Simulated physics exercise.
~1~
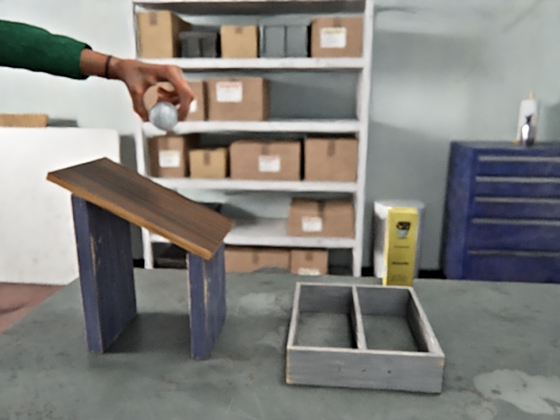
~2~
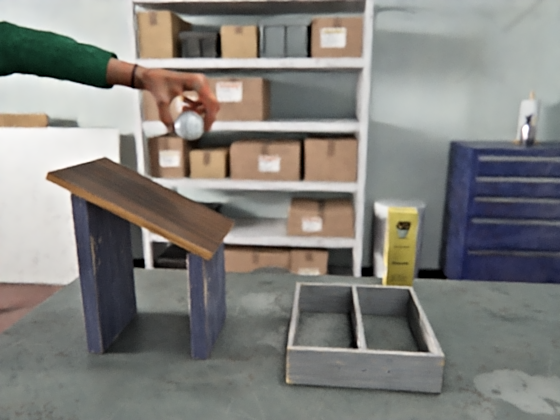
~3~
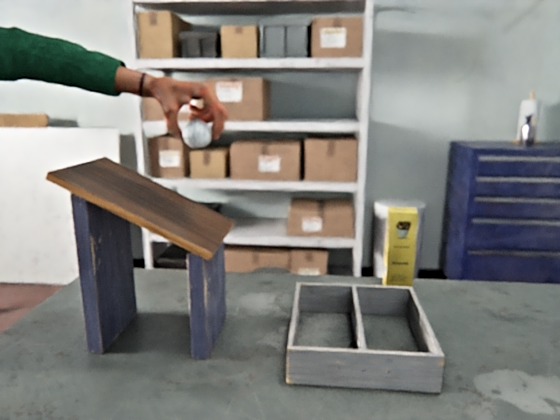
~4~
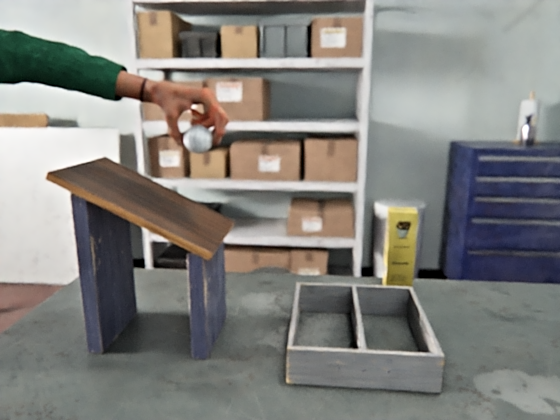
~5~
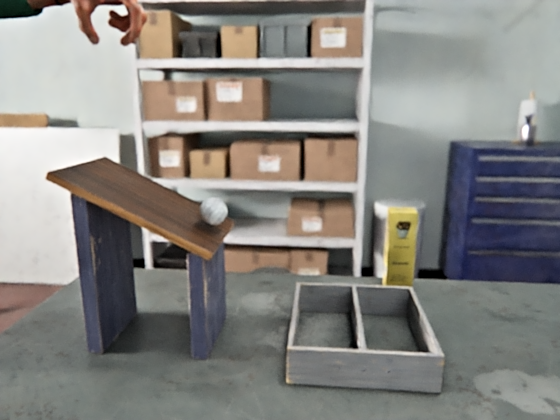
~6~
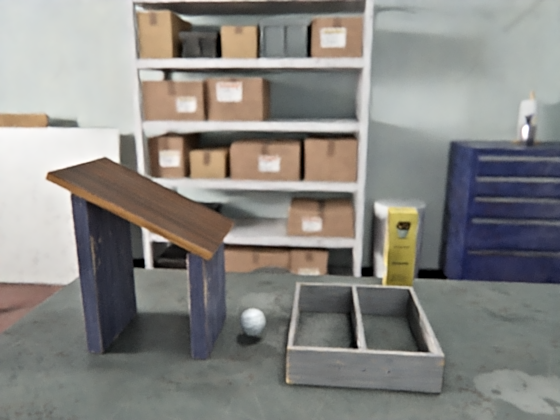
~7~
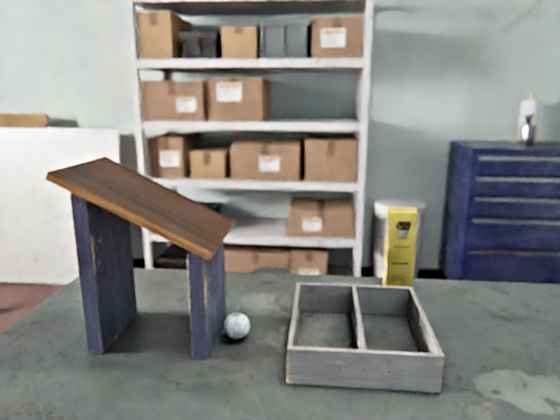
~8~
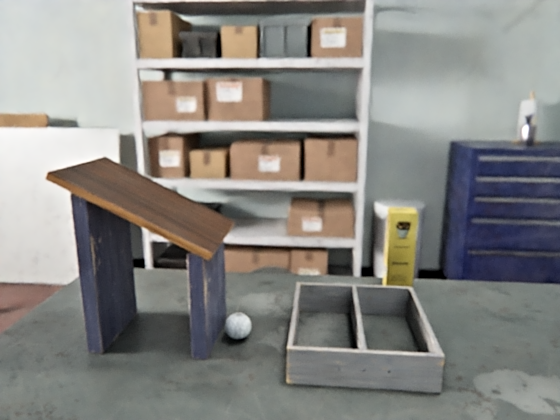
On a grey tabletop in a storage room, a wooden ramp on blue supports slopes down toward an open tray with two bays, with a yellow carton standing behind it. A hand in a green sleeve holds a small whitish ball above the ramp, shifting it right and slightly down. The hand lets go and draws back to the left as the ball reaches the ramp's lower end. The ball drops to the table short of the tray, then moves back left toward the ramp's support. It comes to rest beside the support, outside the tray, while the carton stays put.
